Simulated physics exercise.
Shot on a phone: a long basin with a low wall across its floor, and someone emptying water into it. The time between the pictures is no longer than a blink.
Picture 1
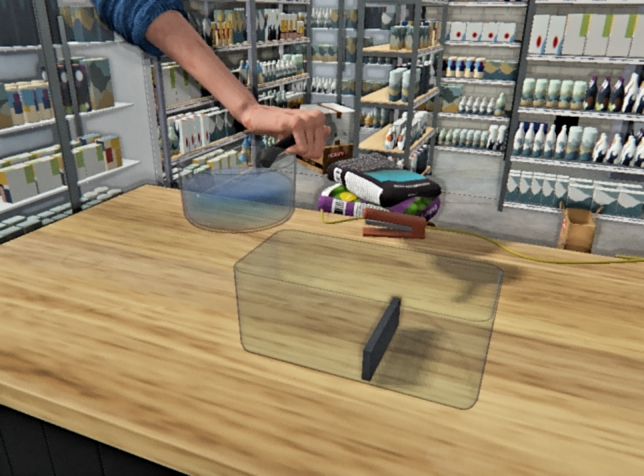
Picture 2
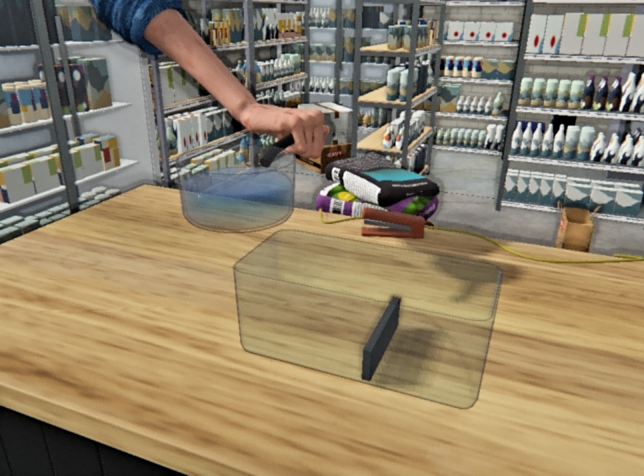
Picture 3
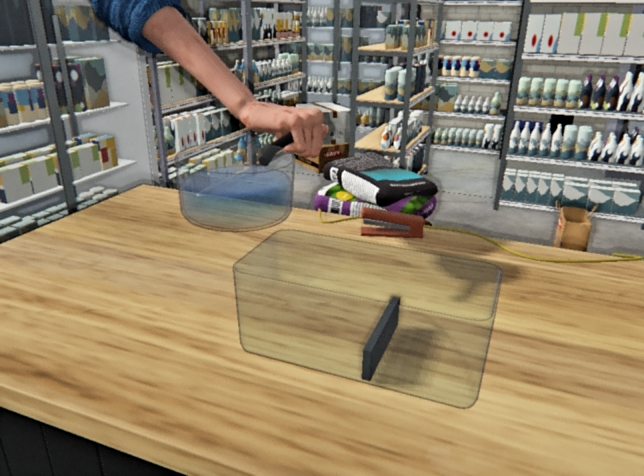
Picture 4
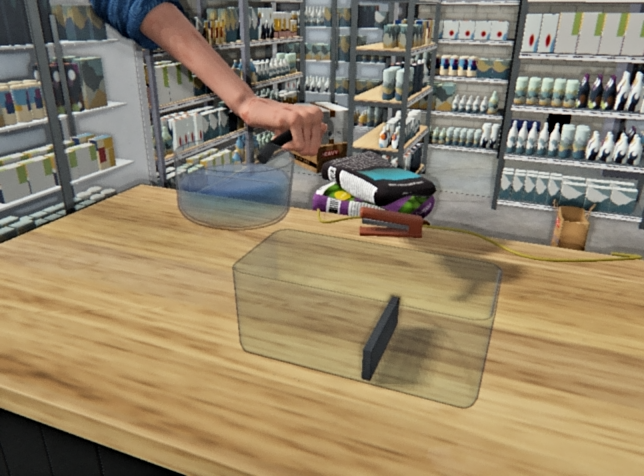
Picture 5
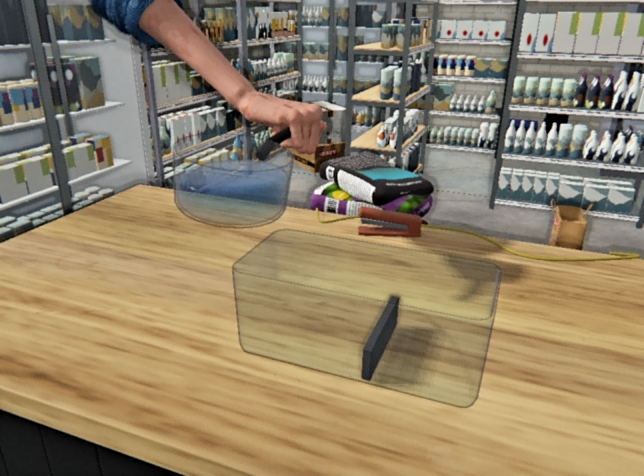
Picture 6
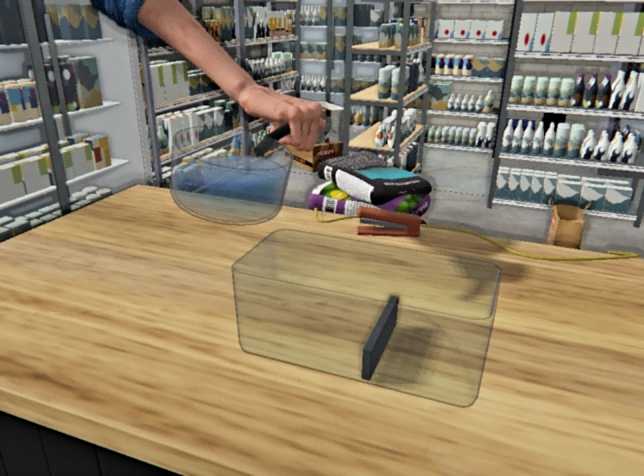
A hand at the end of a blue-sleeved arm grips the dark handle of a clear vessel of bluish water above the back of a pale wooden counter, seen from slightly above in a shop lined with stocked shelves. A long transparent basin with a low dark wall sits in front, and colourful bags and a reddish object lie behind. The vessel gradually tilts, its left side rising slightly, while the view stays still.
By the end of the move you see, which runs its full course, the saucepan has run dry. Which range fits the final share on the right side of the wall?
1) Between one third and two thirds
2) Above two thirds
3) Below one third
Below one third (3).
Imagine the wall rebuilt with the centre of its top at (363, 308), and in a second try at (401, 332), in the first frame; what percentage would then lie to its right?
The first one comes to 55 percent, while the second comes to 10 percent.
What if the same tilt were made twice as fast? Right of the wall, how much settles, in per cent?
About 35 in a hundred.
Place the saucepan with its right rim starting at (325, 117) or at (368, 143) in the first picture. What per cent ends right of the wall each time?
Roughly 85 per cent, then roughly 80 per cent.
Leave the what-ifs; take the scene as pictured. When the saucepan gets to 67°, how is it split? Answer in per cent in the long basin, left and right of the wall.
Left 0, right 0.
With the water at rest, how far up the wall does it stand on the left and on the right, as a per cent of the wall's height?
Once it settles, the left reaches around 50 and the right around 10.
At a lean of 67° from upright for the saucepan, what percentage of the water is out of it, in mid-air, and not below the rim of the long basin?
That works out near 25 percent.
A moment on, the saucepan is tipped part way and 73 per cent is still to pour, 1 is left of the wall and 0 right of it.
Next, the saucepan is tipped on its side and 15 per cent is still to pour, 49 is left of the wall and 13 right of it.
Then the saucepan is tipped right over and 1 per cent is still to pour, 79 is left of the wall and 14 right of it.
Later the saucepan is tipped right over and 0 per cent is still to pour, 82 is left of the wall and 15 right of it.
In the end 82 per cent lies left of the wall, 15 right of it and 2 outside.
